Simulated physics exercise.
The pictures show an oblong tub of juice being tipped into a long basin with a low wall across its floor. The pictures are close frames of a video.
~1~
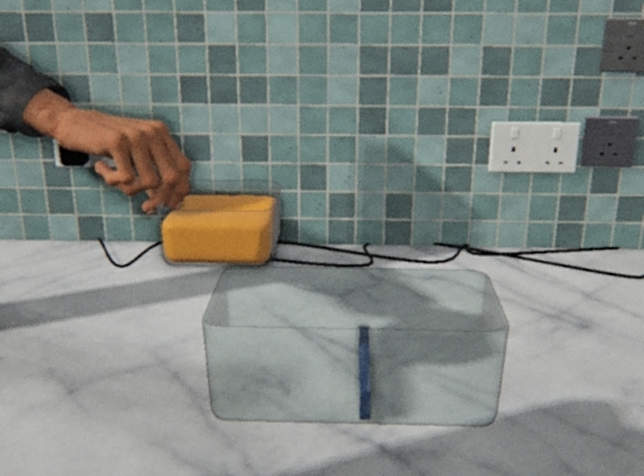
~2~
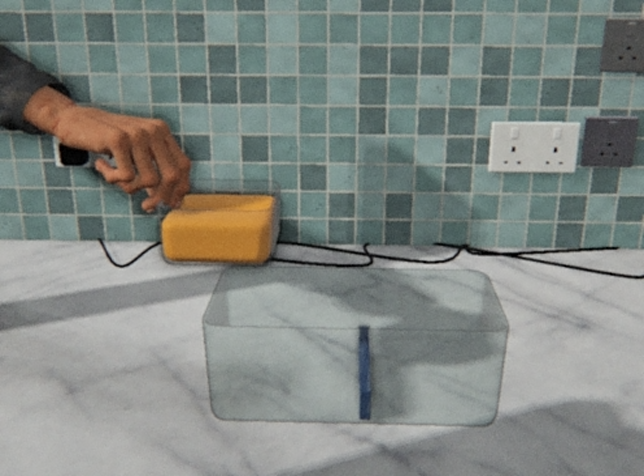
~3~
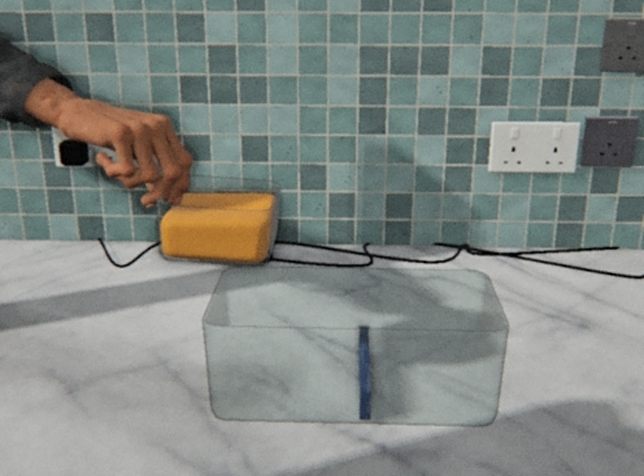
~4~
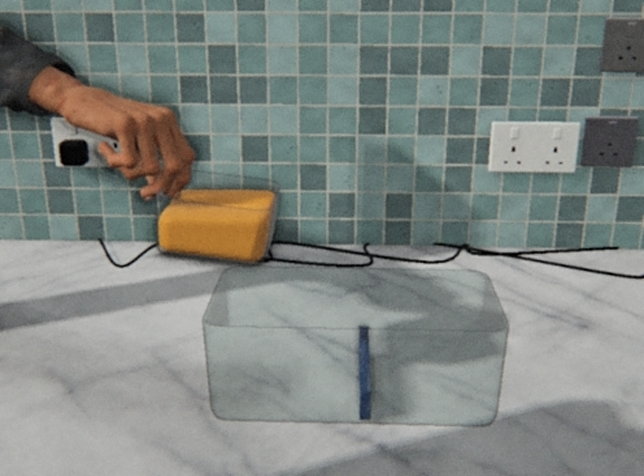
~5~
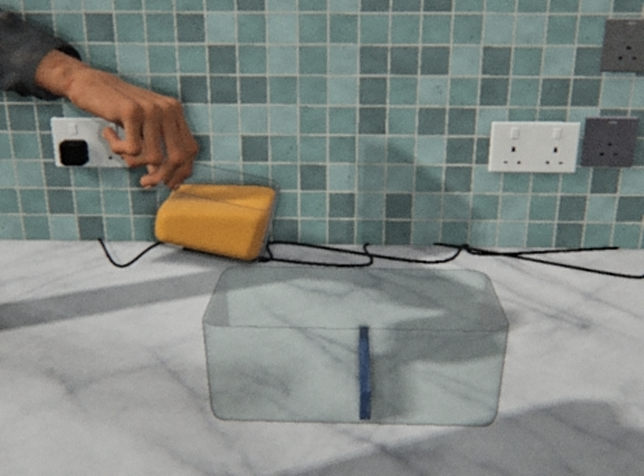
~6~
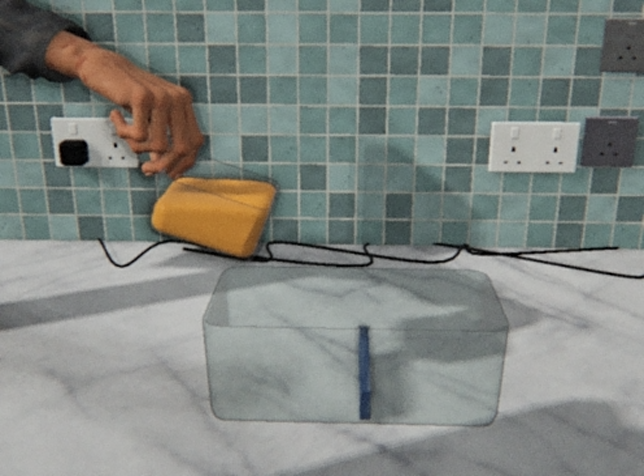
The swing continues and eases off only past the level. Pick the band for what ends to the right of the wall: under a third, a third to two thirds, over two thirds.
The share right of the wall is from a third to two thirds.
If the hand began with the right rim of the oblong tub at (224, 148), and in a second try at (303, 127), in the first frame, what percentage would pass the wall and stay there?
Near 10 % and 85 %.
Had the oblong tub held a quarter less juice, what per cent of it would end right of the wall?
About 30 per cent.
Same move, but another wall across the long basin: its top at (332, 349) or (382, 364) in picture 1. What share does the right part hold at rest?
Near 90 % and 25 %.
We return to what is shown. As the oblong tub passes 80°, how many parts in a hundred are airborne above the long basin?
About 45 per cent.
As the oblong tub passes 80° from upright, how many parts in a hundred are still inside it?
Roughly 35 in a hundred.
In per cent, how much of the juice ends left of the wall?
Roughly 45 in a hundred.
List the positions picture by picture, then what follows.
The first picture shows tilt 0°; pouring edge (276, 198); surface from (172, 208) to (275, 209); the long basin's rim runs from (214, 295) to (497, 300); the wall's top is at (365, 358).
The second picture shows tilt 1°; pouring edge (276, 198); surface from (172, 208) to (275, 209).
The third picture shows tilt 3°; pouring edge (276, 198); surface from (171, 205) to (274, 206).
The fourth picture shows tilt 7°; pouring edge (276, 198); surface from (170, 202) to (273, 204).
The fifth picture shows tilt 12°; pouring edge (275, 198); surface from (168, 198) to (272, 200).
The sixth picture shows tilt 18°; pouring edge (275, 198); surface from (166, 190) to (274, 196).
A moment on, the oblong tub is tipped on its side and 37 per cent is still to pour, 18 is left of the wall and 0 right of it.
Next, the oblong tub is tipped right over and 3 per cent is still to pour, 31 is left of the wall and 55 right of it.
Then the oblong tub is tipped right over and 0 per cent is still to pour, 43 is left of the wall and 55 right of it.
Later the oblong tub is tipped right over and 0 per cent is still to pour, 43 is left of the wall and 55 right of it.
At rest 43 per cent lies left of the wall, 55 right of it and 2 outside.
